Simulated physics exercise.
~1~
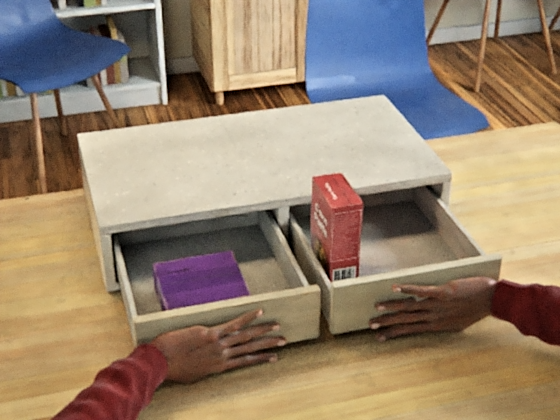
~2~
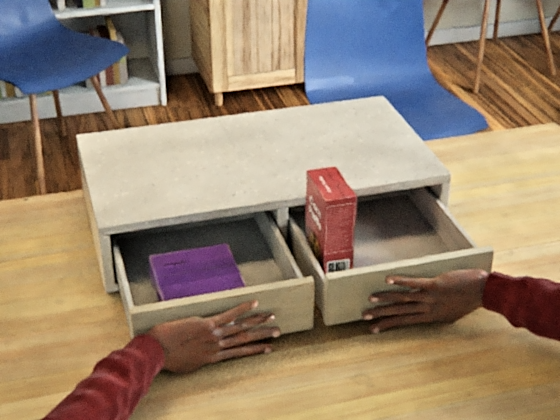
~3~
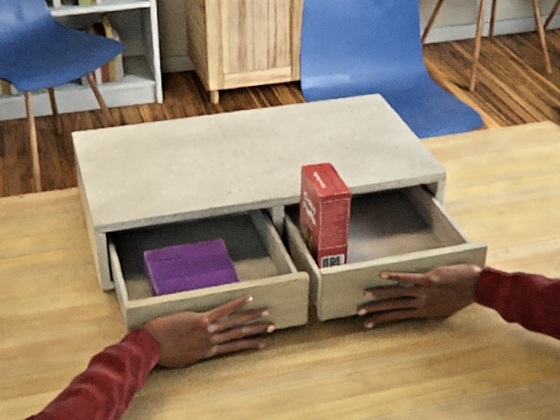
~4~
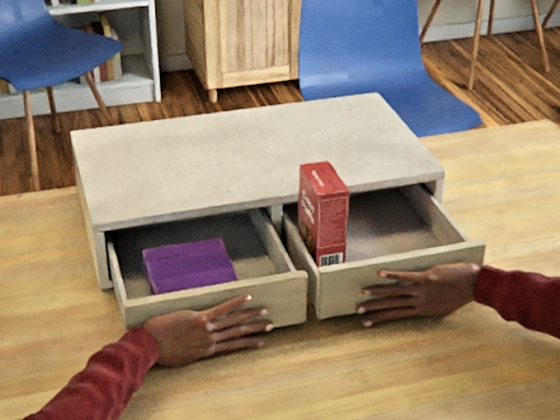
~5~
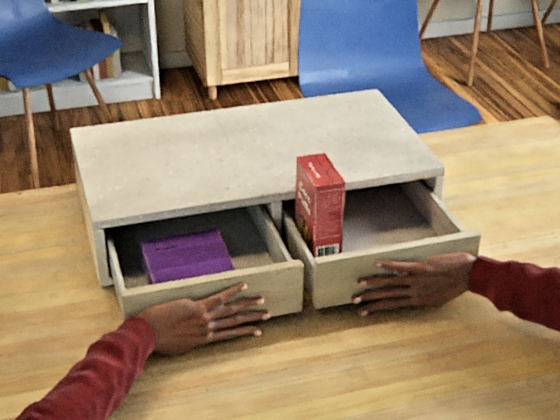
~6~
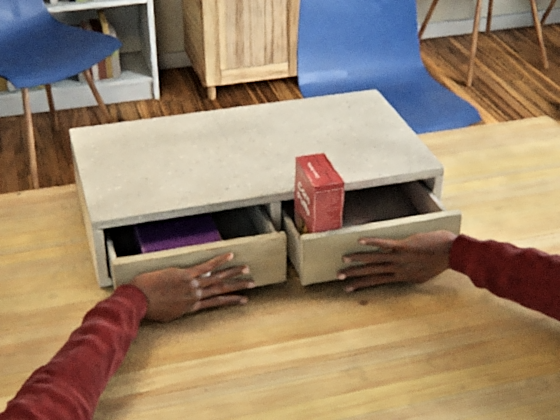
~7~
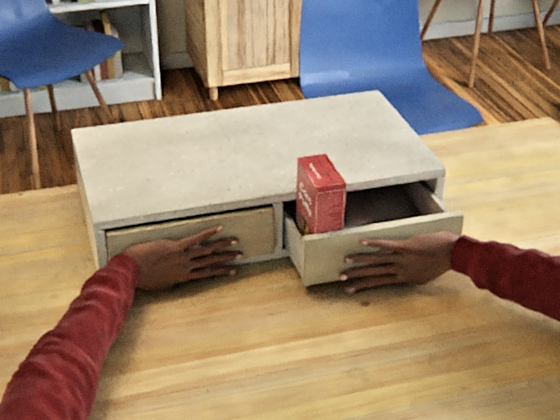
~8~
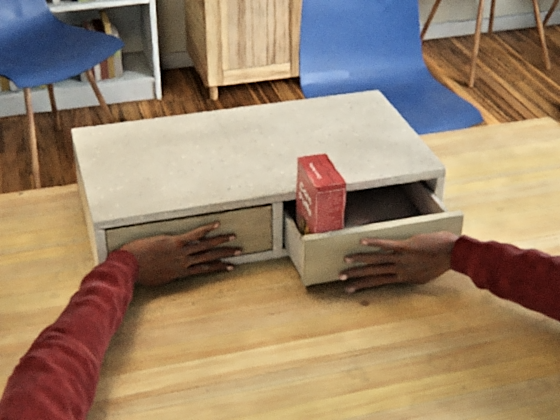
Two drawers being pushed in by hands, the left with a purple box shutting flush, the right with an upright red packet staying ajar.
